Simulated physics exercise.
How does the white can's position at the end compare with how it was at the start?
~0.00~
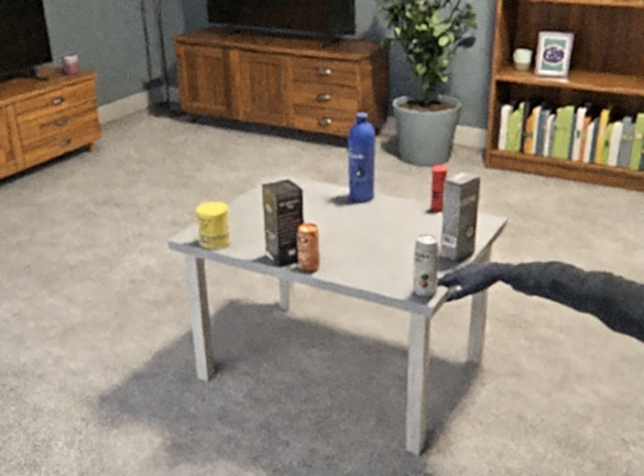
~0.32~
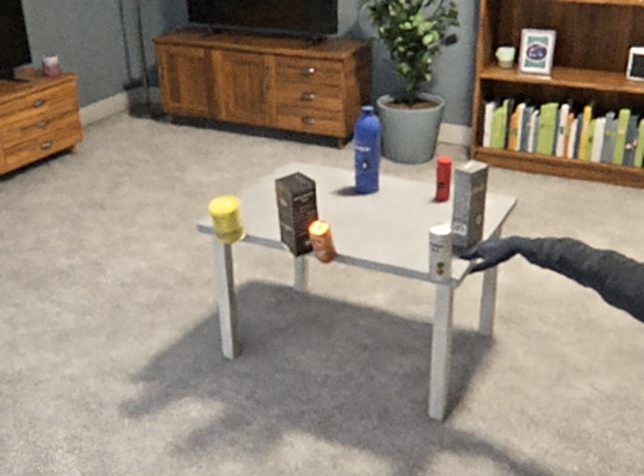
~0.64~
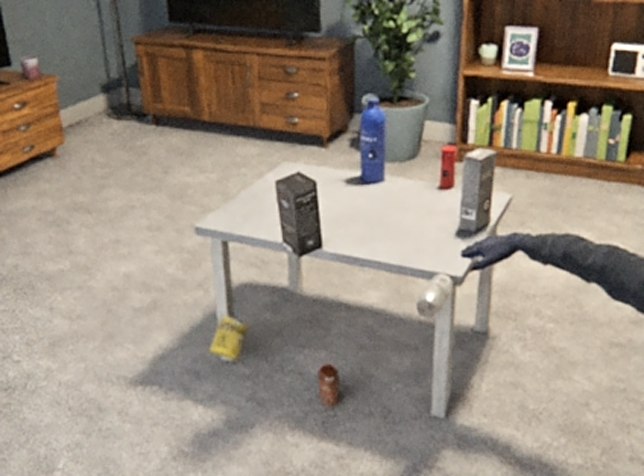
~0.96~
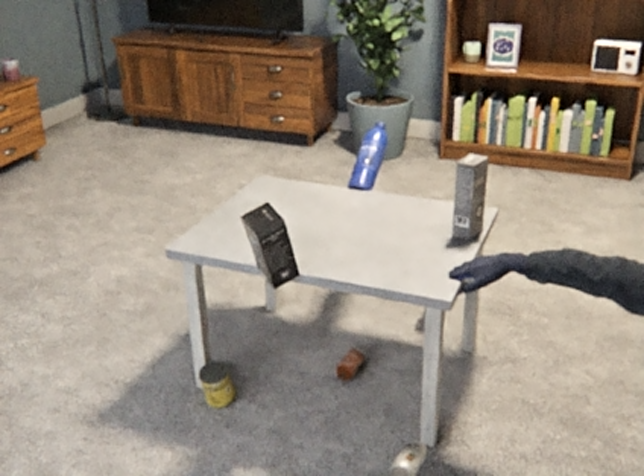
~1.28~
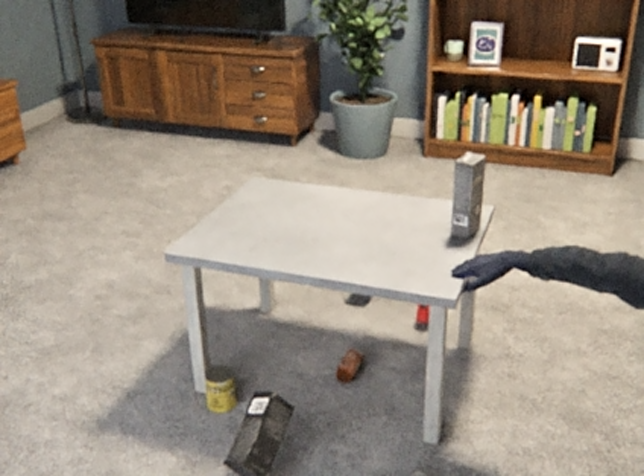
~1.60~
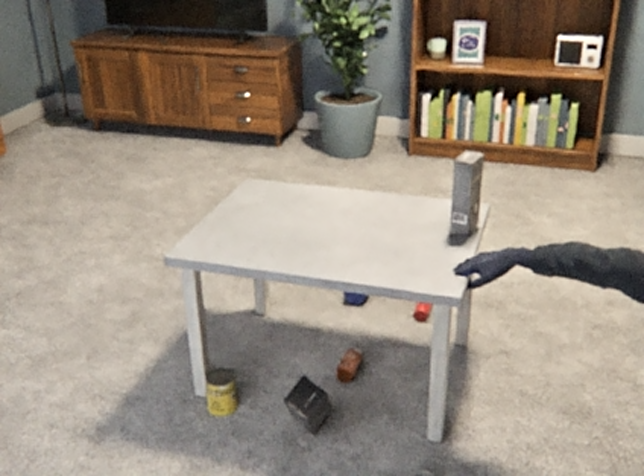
At the start the white can stands upright on the table near the hand. By the end it is lying on its side on the carpet.
